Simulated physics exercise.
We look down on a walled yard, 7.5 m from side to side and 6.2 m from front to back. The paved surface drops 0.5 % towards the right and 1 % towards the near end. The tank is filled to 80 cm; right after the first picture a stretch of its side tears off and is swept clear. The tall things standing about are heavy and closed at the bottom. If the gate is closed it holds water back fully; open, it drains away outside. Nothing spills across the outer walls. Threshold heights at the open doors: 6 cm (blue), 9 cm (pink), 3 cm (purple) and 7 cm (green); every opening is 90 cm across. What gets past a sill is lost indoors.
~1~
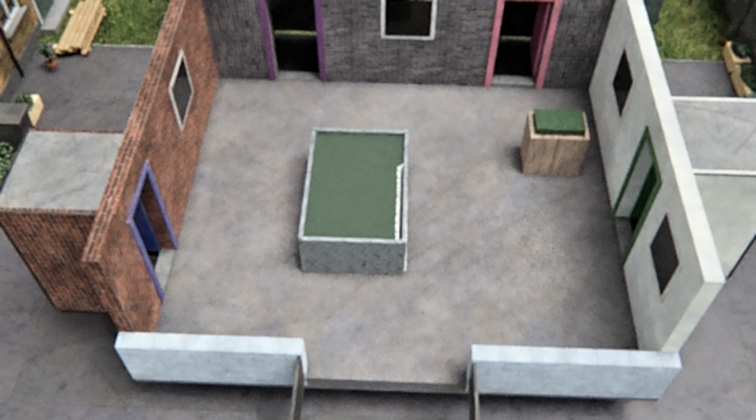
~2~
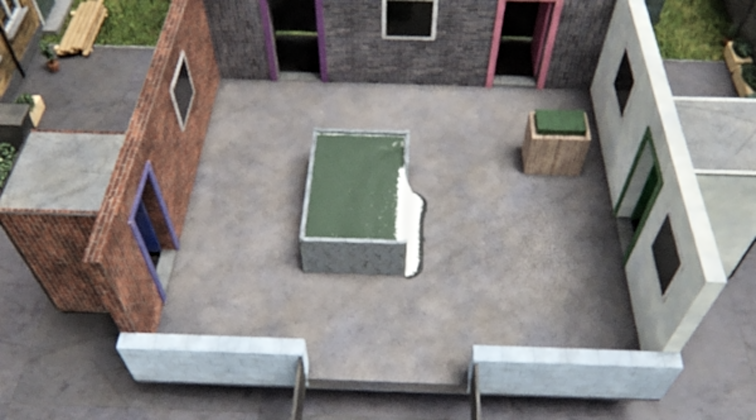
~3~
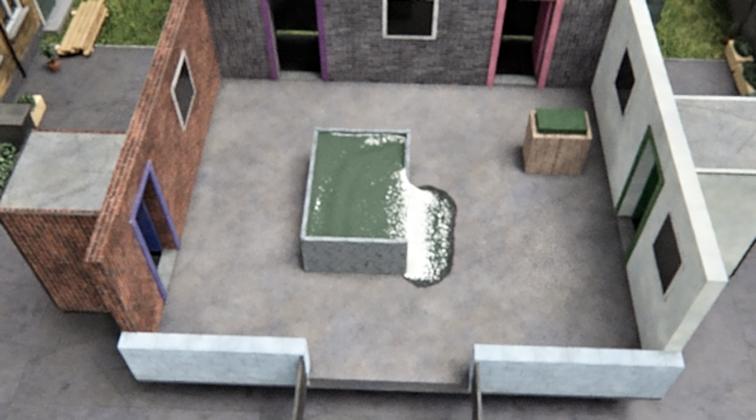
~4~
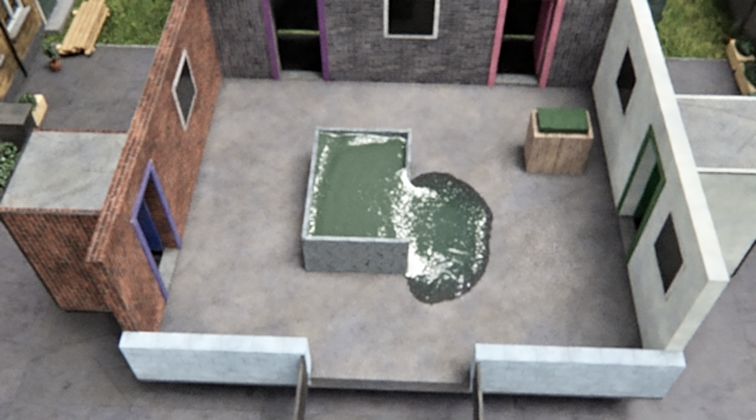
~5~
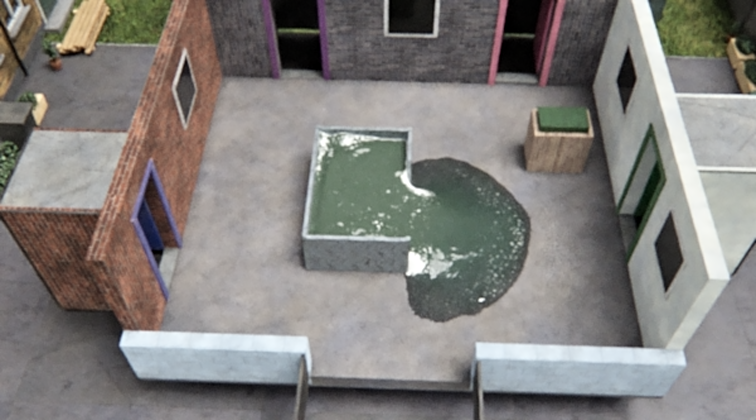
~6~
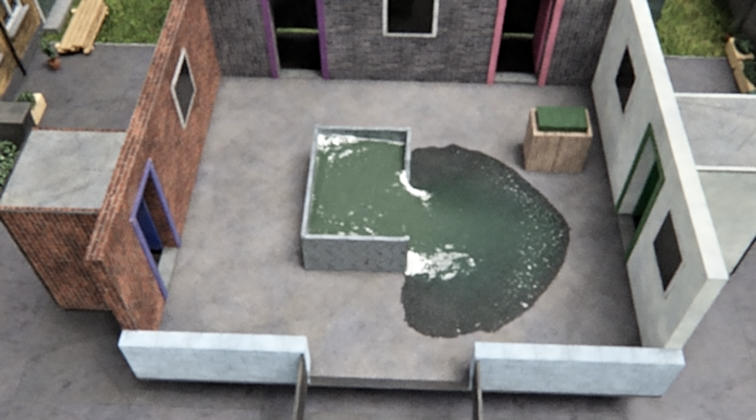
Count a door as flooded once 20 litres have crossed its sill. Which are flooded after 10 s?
Within that time: At the blue door it does not reach the limit; at the pink door it keeps below the limit; at the purple door it does not reach the limit; at the green door it exceeds the limit.
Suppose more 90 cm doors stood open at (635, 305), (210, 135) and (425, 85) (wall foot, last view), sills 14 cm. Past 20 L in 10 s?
In turn: Above, under, below.
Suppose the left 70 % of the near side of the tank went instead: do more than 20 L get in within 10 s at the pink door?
Against that limit: Pink below.
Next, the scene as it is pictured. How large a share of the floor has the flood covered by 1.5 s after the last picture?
Near 35 per cent is wet.
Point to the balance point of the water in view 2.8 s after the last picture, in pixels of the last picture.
At about (503, 241).
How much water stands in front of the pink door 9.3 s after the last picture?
Roughly 3.5 cm deep.
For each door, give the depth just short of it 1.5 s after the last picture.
Depths in cm: Blue 0, pink 1, purple 0, green 27.
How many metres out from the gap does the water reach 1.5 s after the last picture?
About 5.0 m.
Then, 0.7 s after the last picture water covers 35 % of the floor and is deepest (36 cm) near (625, 271); blue door not reached, pink door not reached, purple door not reached, green door 15 cm at the sill, 61 L in.
Then, 1.5 s after the last picture water covers 35 % of the floor and is deepest (52 cm) near (644, 373); blue door not reached, pink door 1 cm at the sill, 0 L in, purple door not reached, green door 27 cm at the sill, 204 L in.
Then, 2.8 s after the last picture water covers 40 % of the floor and is deepest (25 cm) near (583, 218); blue door not reached, pink door 9 cm at the sill, 1 L in, purple door not reached, green door 24 cm at the sill, 363 L in.
Then, 5.3 s after the last picture water covers 65 % of the floor and is deepest (14 cm) near (632, 372); blue door not reached, pink door 7 cm at the sill, 3 L in, purple door not reached, green door 14 cm at the sill, 499 L in.
Then, 9.3 s after the last picture water covers 90 % of the floor and is deepest (10 cm) near (547, 369); blue door 3 cm at the sill, 0 L in, pink door 3 cm at the sill, 3 L in, purple door 3 cm at the sill, 0 L in, green door 9 cm at the sill, 545 L in.
